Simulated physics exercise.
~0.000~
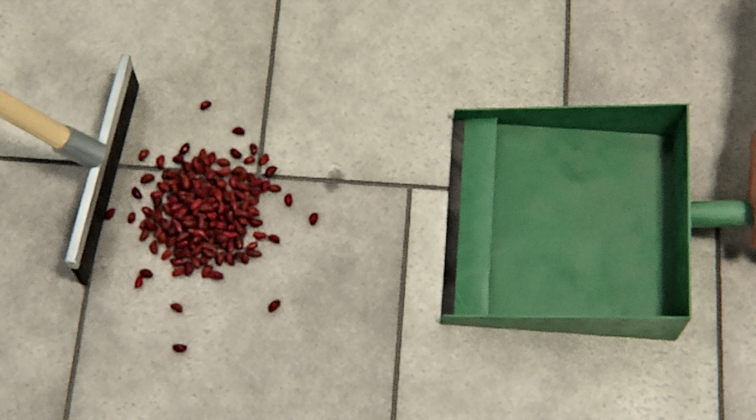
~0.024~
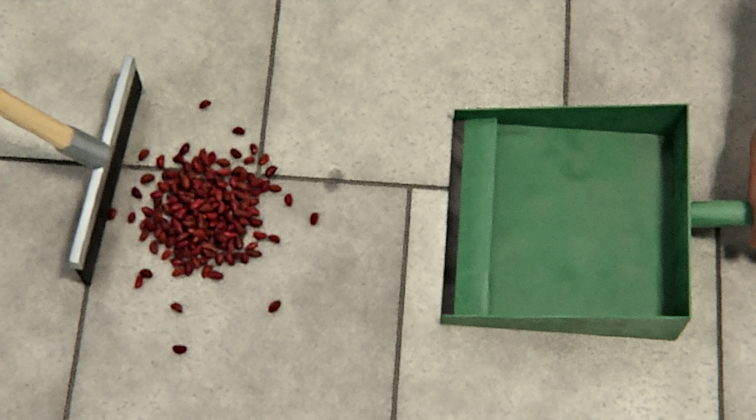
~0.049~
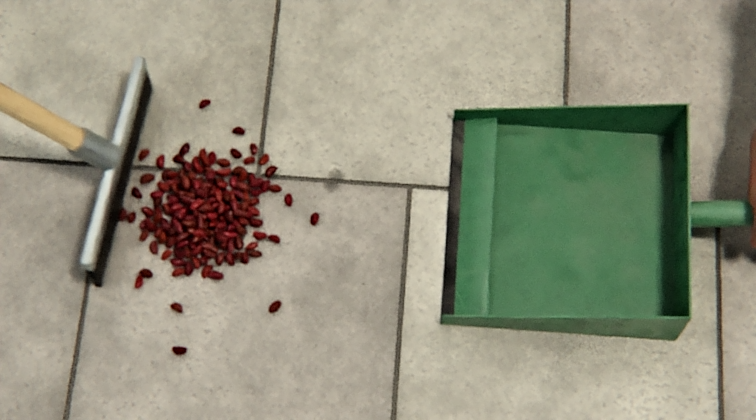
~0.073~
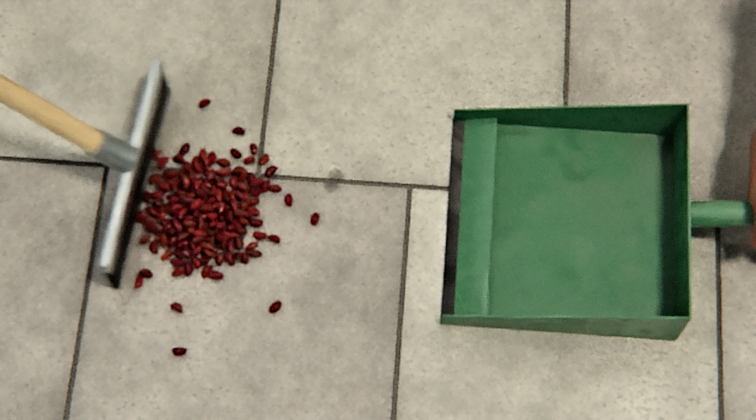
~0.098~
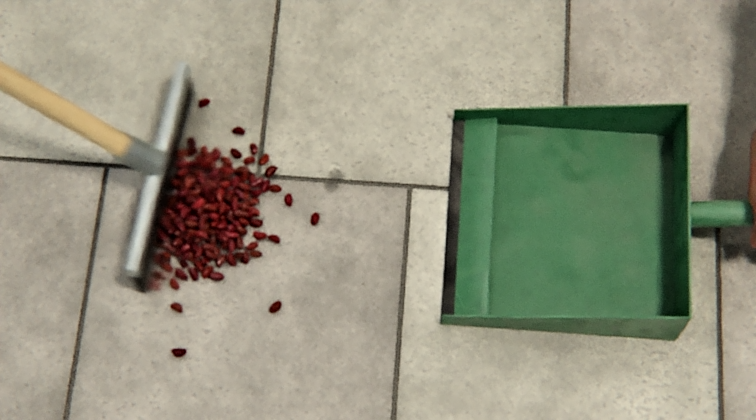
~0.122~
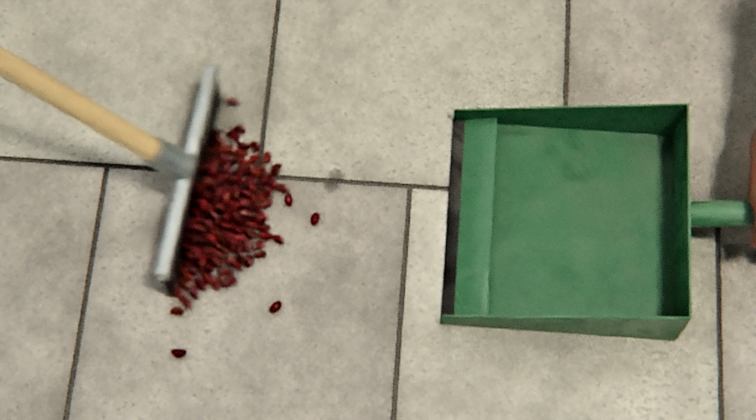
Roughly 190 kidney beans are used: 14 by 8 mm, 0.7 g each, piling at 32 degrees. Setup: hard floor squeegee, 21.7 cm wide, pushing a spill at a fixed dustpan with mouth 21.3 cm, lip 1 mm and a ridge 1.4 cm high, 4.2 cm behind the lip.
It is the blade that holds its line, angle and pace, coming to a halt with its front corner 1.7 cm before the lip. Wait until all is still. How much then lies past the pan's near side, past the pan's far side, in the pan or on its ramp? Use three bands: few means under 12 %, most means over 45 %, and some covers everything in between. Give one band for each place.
Near side: Some, far side: Few, pan: Most.
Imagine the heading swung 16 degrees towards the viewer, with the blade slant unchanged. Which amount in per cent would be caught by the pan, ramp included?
It comes to roughly 40 in a hundred.
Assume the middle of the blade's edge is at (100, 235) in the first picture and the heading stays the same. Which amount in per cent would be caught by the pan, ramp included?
50 per cent, roughly.
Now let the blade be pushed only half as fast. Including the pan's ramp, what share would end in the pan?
It would be around 35 per cent.
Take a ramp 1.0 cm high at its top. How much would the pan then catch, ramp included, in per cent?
With that ramp, near 60 per cent.
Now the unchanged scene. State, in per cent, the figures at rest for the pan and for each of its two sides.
Near side 20; far side 5; pan 55.
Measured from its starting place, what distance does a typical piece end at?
About 30 cm.
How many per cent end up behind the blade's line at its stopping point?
Roughly 5 percent of it.
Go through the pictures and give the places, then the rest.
In the first frame, blade from (73, 263) to (127, 64), moved 0.0 cm, 0 of the pieces shifted so far; middle of the pieces at (207, 213); pan at (581, 228).
In the second frame, blade from (77, 263) to (130, 64), moved 0.3 cm, 0 of the pieces shifted so far; middle of the pieces at (207, 213).
In the third frame, blade from (88, 265) to (141, 66), moved 1.4 cm, 1 of the pieces shifted so far; middle of the pieces at (207, 213).
In the fourth frame, blade from (107, 267) to (158, 68), moved 3.1 cm, 9 of the pieces shifted so far; middle of the pieces at (207, 213).
In the fifth frame, blade from (134, 271) to (184, 71), moved 5.7 cm, 84 of the pieces shifted so far; middle of the pieces at (210, 213).
In the sixth frame, blade from (164, 275) to (212, 75), moved 8.5 cm, 182 of the pieces shifted so far; middle of the pieces at (223, 211); pan at (581, 228). The blade's pace is about 1.18 m/s, heading 4 degrees towards the viewer's side.
After 0.23 s, middle of the blade 12 cm from the lip; 0 % over the lip, far side 5 %, near side 10 %.
Then, at 0.30 s, middle of the blade 5 cm from the lip; 5 % over the lip, far side 5 %, near side 15 %.
After 0.51 s, middle of the blade 3 cm from the lip; 60 % over the lip, far side 5 %, near side 20 %.
By 2.7 s all is still; near side 20 %, far side 5 %, pan 55 %, in front of the lip or behind the blade 20 %.
